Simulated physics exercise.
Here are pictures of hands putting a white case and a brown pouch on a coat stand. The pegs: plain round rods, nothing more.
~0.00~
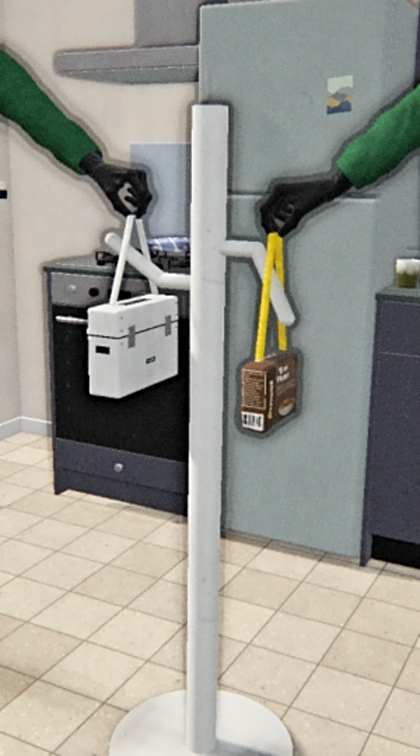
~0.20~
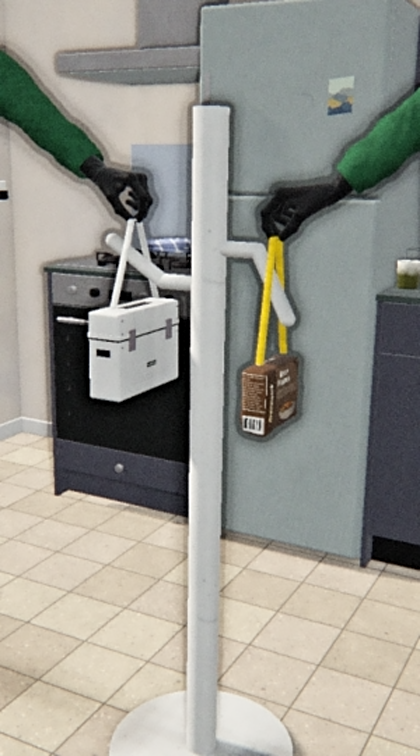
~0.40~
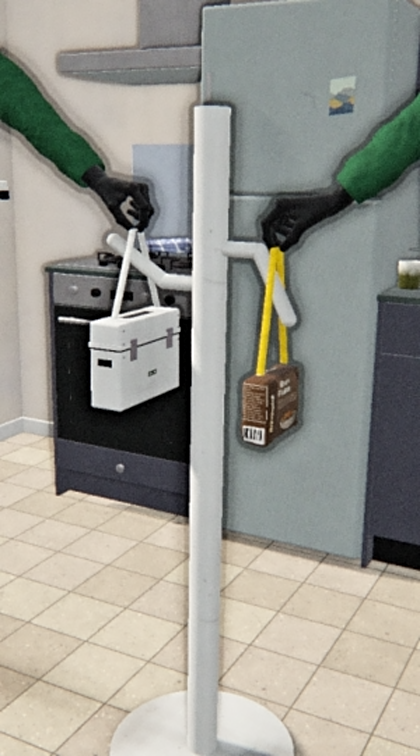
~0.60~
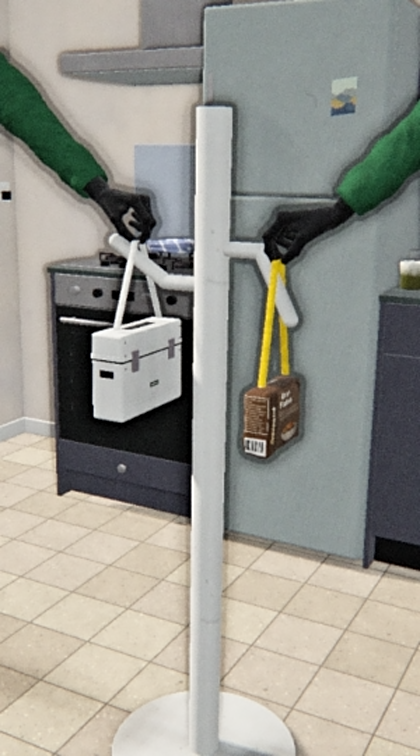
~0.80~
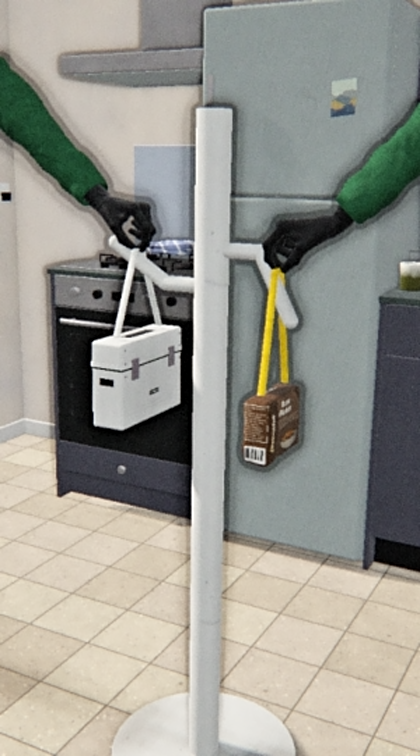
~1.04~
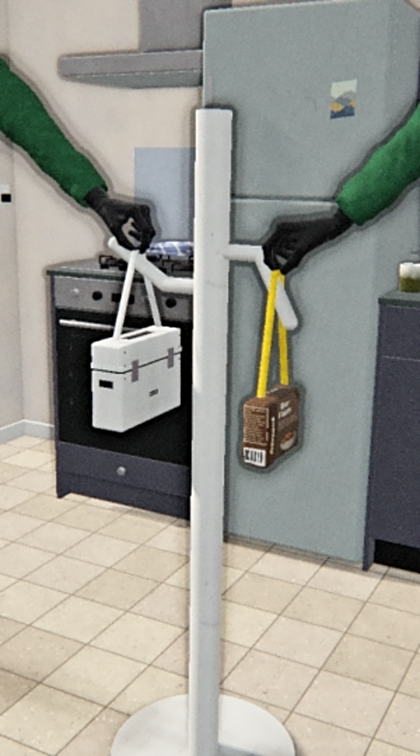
The footage shows two gloved hands holding a white case on the left and a brown pouch with a yellow strap on the right beside a coat stand's pegs, lowering both slightly before they stay nearly still.
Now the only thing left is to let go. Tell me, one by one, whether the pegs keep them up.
Result: The white case stays aloft, the brown pouch comes free.
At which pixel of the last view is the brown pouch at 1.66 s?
You'd spot it close to (218, 751) then.
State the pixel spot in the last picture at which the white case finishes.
Around (202, 403).
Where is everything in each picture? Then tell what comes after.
White case (135, 344); brown pouch (270, 390); left peg tip (113, 240); right peg tip (287, 318), in the first frame.
White case (136, 347); brown pouch (270, 394), in the second frame.
White case (137, 356); brown pouch (271, 404), in the third frame.
White case (139, 367); brown pouch (272, 415), in the fourth frame.
White case (139, 375); brown pouch (272, 423), in the fifth frame.
White case (138, 376); brown pouch (272, 425); left peg tip (116, 244), pointing up; right peg tip (290, 323), sloping steeply down, in the sixth frame.
After 1.34 s, white case hanging near (165, 394); brown pouch falling near (267, 558).
After 1.66 s, white case hanging near (206, 400); brown pouch on the floor.
After 2.28 s, white case hanging near (171, 402); brown pouch on the floor.
At rest, white case hanging near (202, 403); brown pouch on the floor. The white case stays hanging and the brown pouch drops to the floor.
